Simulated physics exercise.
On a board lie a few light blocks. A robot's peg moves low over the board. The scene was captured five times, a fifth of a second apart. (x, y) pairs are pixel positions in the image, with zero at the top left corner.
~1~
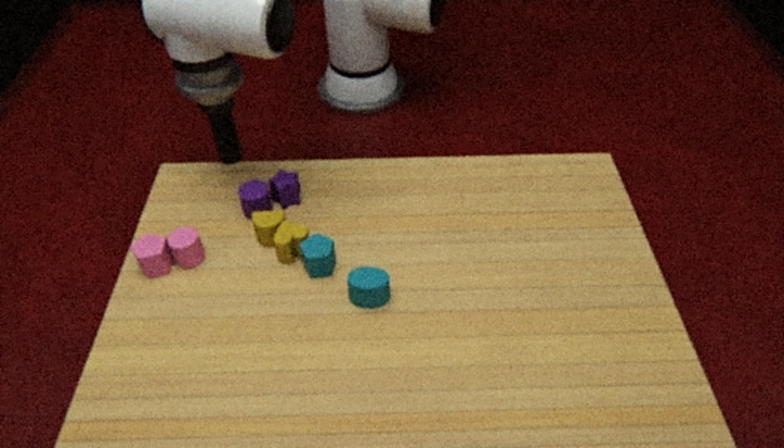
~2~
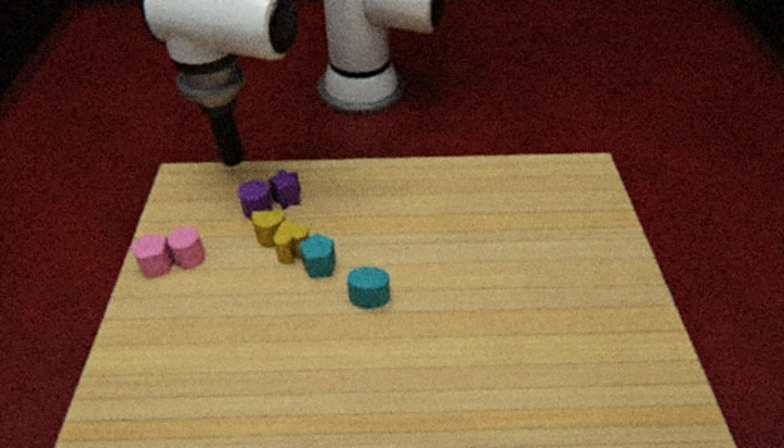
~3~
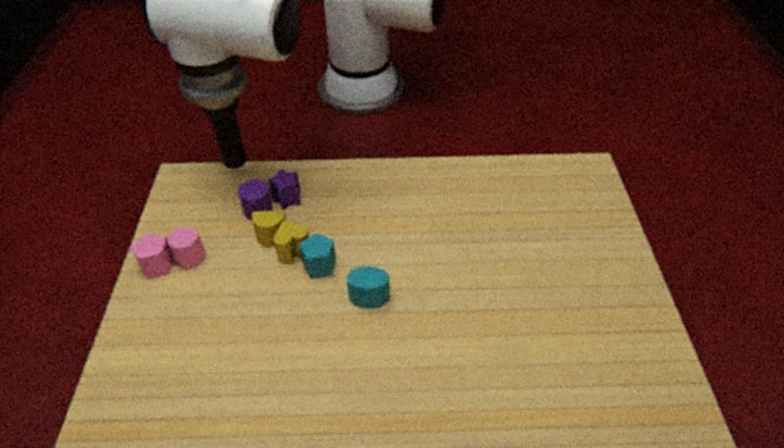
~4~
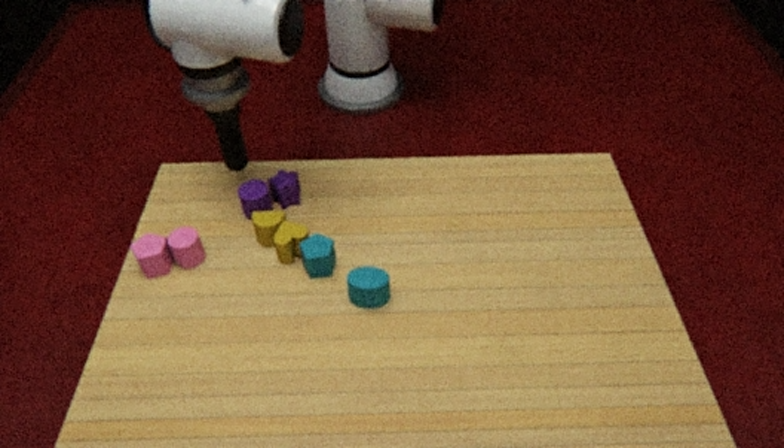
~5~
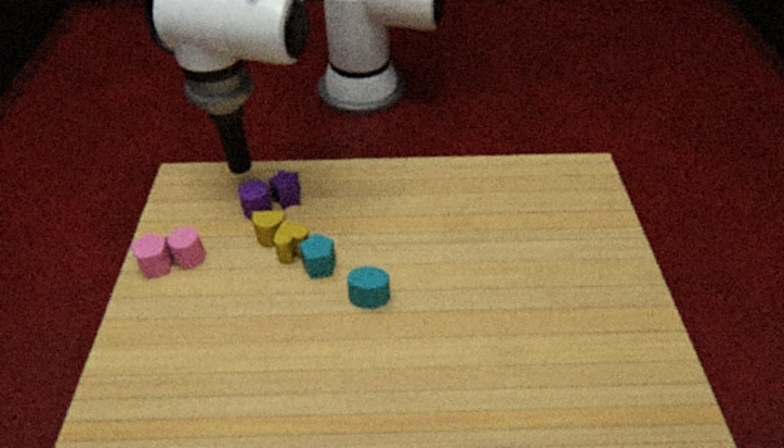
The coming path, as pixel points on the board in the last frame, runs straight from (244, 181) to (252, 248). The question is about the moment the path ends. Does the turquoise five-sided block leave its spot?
The answer is yes.
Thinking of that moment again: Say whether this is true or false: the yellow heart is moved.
True
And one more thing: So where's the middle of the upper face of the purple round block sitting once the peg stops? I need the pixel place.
The top centre is at (269, 238).
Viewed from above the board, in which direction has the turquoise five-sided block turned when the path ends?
Twists clockwise.
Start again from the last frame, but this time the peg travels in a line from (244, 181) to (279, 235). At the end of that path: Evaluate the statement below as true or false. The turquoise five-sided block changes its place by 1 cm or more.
That claim is false.
The first path, step by step. One third of the way, peg at (244, 188); purple round block at (256, 195).
Two thirds of the way, peg at (246, 211); purple round block at (264, 216); yellow half-round block at (272, 232), turned 35° anticlockwise; yellow heart at (298, 237); turquoise five-sided block at (323, 248).
At the end, peg at (248, 235); purple round block at (269, 238); yellow half-round block at (283, 254), turned 45° anticlockwise; yellow heart at (309, 242), turned 35° anticlockwise; turquoise five-sided block at (333, 251), turned 20° clockwise.
